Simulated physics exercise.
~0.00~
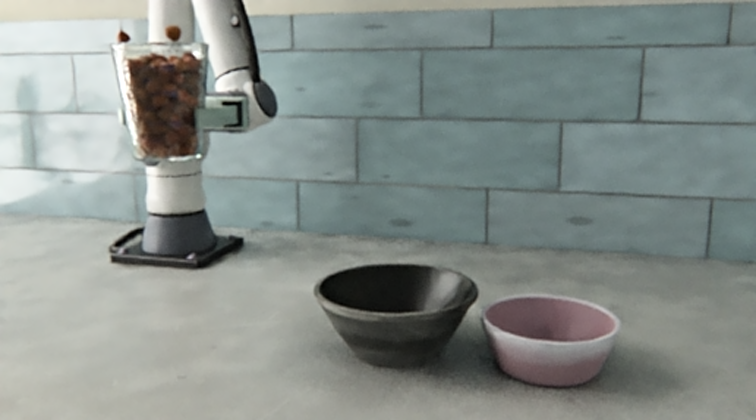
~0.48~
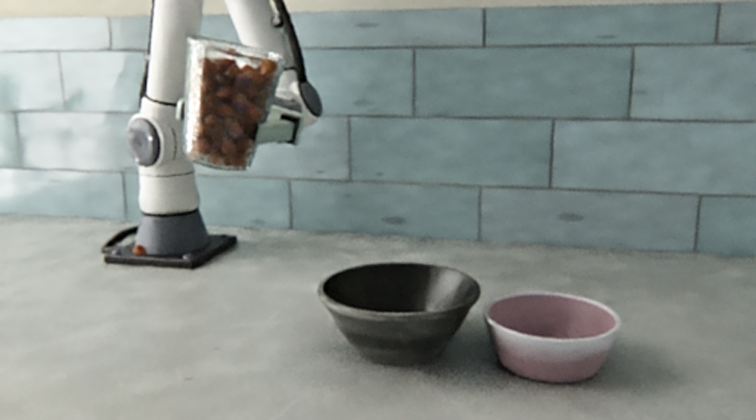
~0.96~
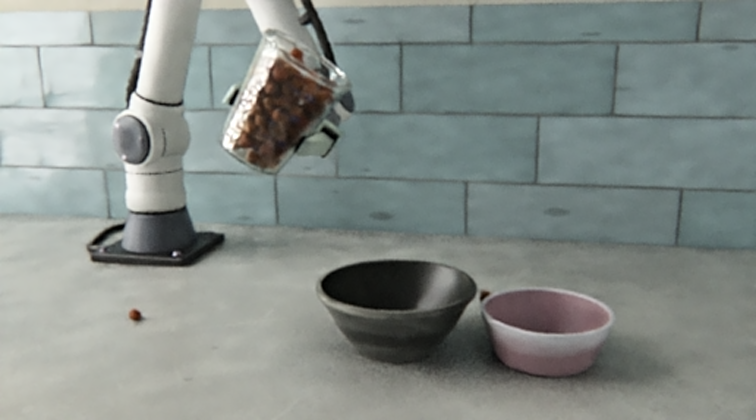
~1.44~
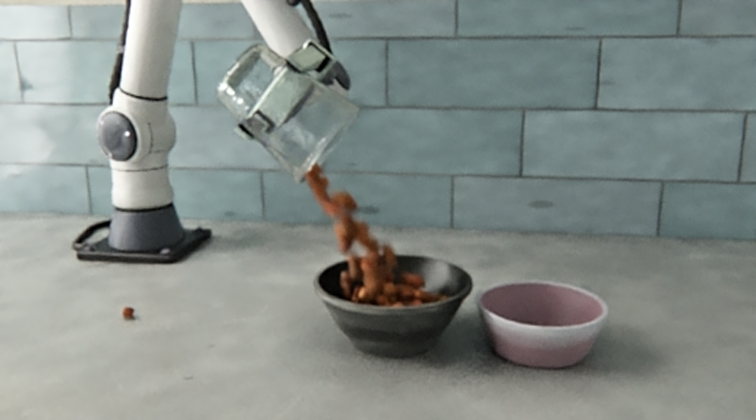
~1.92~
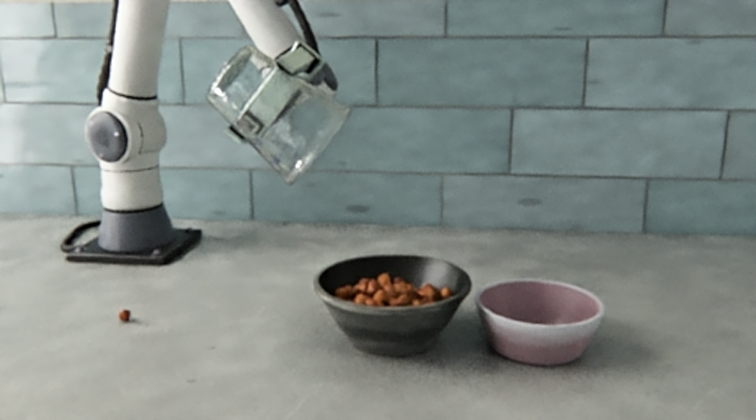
Robot arm tipping a clear cup of hazelnuts into a dark bowl, leaving the pink bowl empty and one nut on the counter.
